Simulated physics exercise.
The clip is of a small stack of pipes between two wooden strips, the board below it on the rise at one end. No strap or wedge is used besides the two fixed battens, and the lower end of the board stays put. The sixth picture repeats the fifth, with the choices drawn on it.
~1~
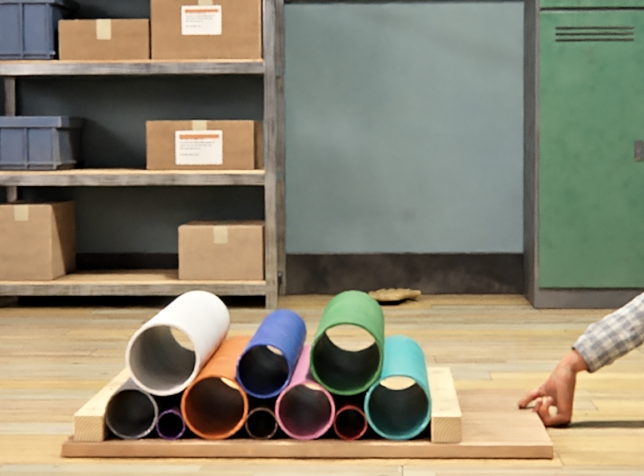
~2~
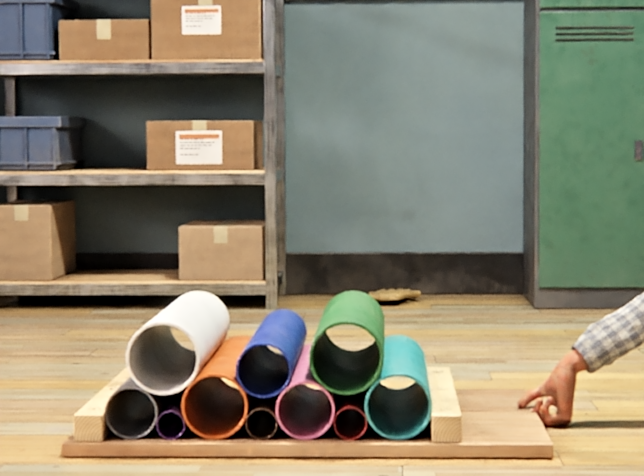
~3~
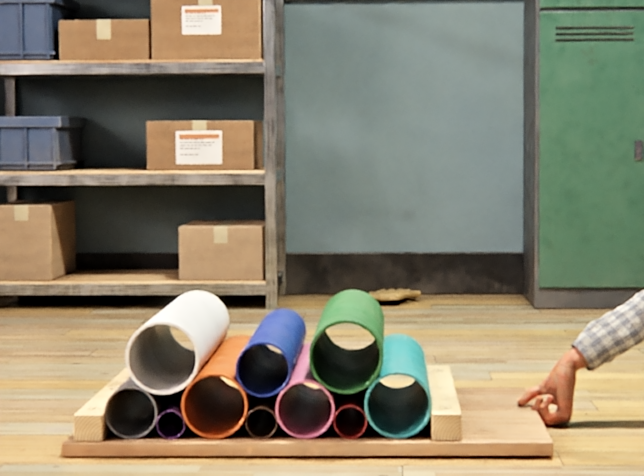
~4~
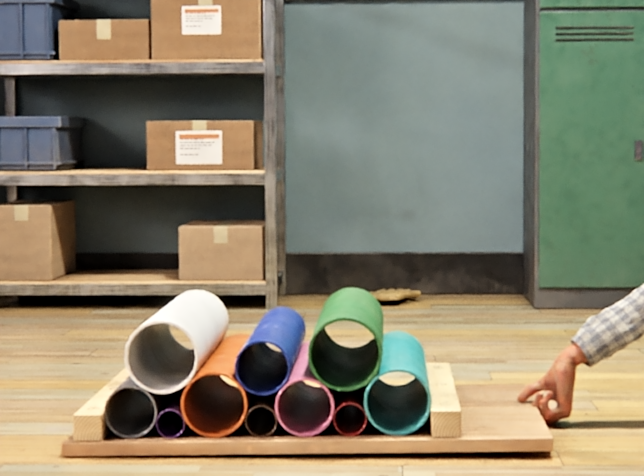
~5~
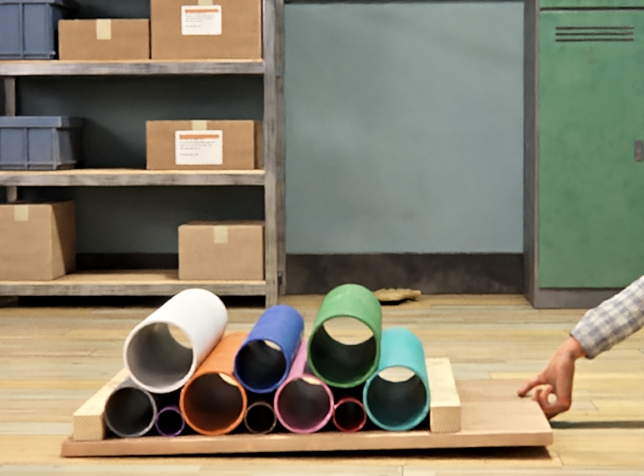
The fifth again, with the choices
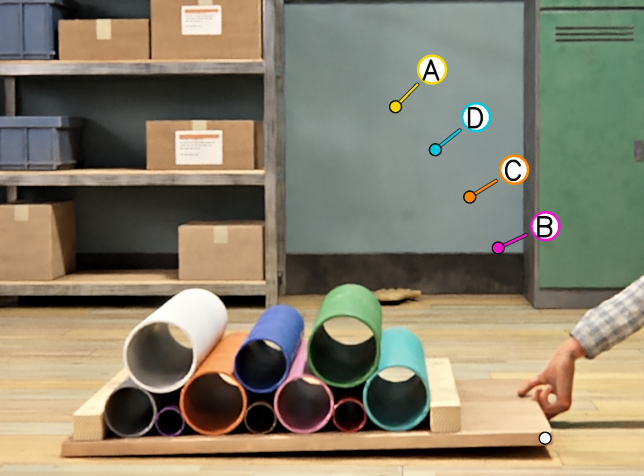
A wooden board carrying a small stack of colourful pipes rises very slightly at its right end, beside a hand in a checked sleeve whose fingers reach to its edge. White, blue and green pipes sit above grey, orange, pink, turquoise and smaller dark ones between two wooden strips. The steady, front-on view shows a storeroom with boxed shelves at left and a green locker at right.
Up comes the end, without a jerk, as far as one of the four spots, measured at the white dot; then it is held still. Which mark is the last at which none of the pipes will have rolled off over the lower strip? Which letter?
The answer is mark B.
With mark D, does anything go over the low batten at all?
Yes.
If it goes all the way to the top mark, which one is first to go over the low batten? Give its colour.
First is the white one.
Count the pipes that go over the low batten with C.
The count is one.
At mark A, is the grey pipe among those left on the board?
The grey pipe: Yes.
On the marked copy, A at (395, 106); B at (498, 248); C at (470, 197); D at (435, 150); the white dot at (545, 438).
With B. Early on, board at 16°.
Further on, board at 25°.
At the end, board at 25°, none over the low batten.
As for the rest, A one over the low batten (white); C one over the low batten (white); D one over the low batten (white).
